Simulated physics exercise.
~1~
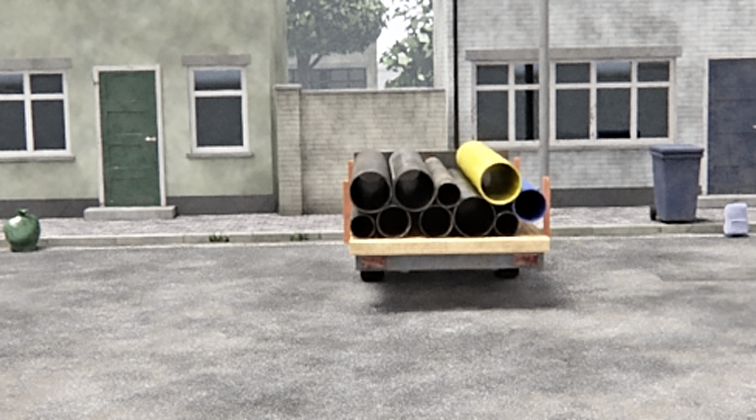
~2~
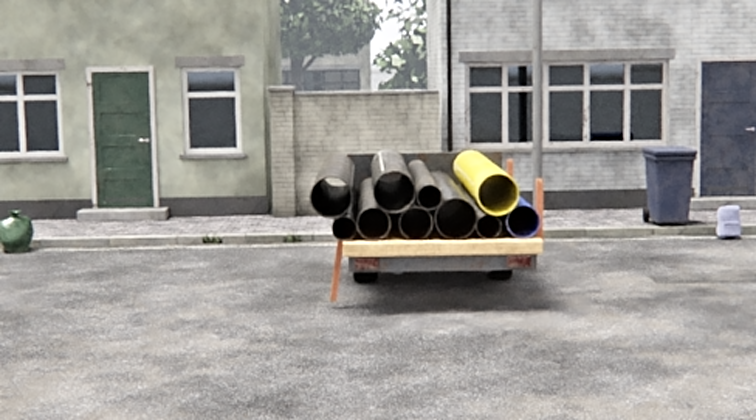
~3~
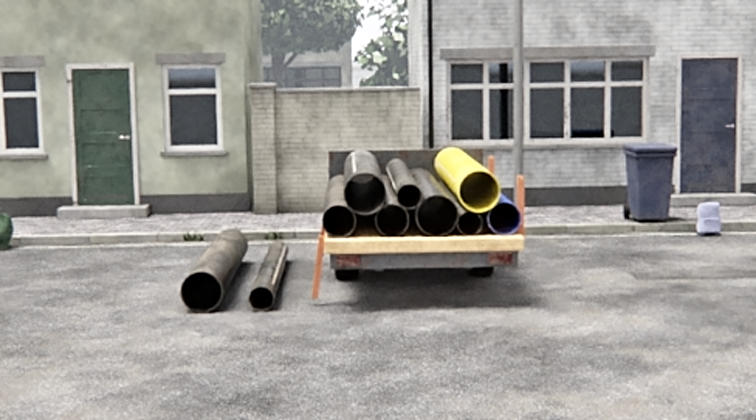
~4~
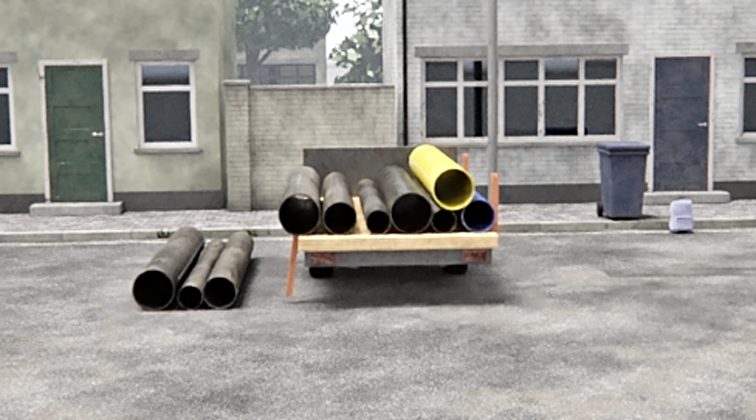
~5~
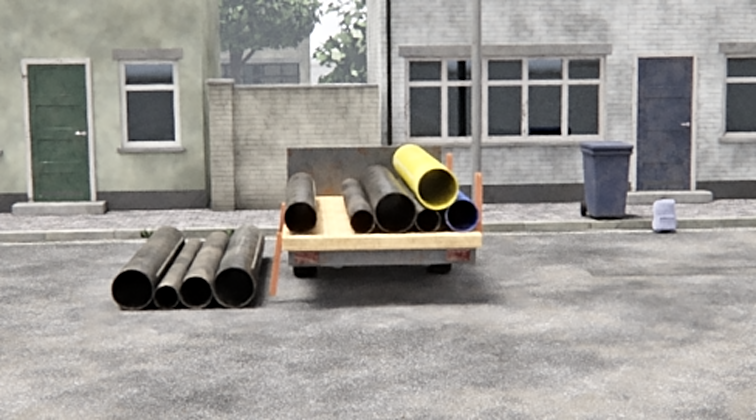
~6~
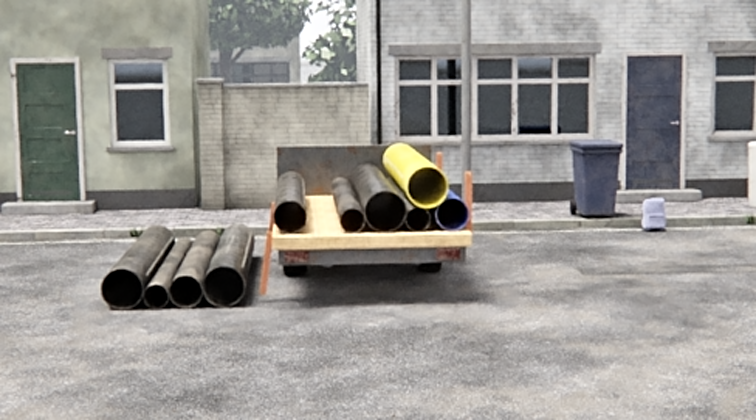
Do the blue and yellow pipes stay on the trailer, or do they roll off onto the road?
Both stay on the trailer. The blue pipe remains on the deck at the right, and the yellow one stays resting on top of other pipes.
A low flatbed trailer stacked with dark pipes, one yellow and one blue, stands tail towards us on a grey street, seen from across the road. Behind it are a green house, a brick wall and a pale brick house with a wheelie bin. The orange posts on the left swing out and down while those on the right stay upright, and the dark pipes shift left. Several roll off one after another and settle side by side on the road as the view pans slightly right. At the end four dark pipes lie on the ground, while the yellow pipe rests on top of others and the blue one stays at the right of the deck.
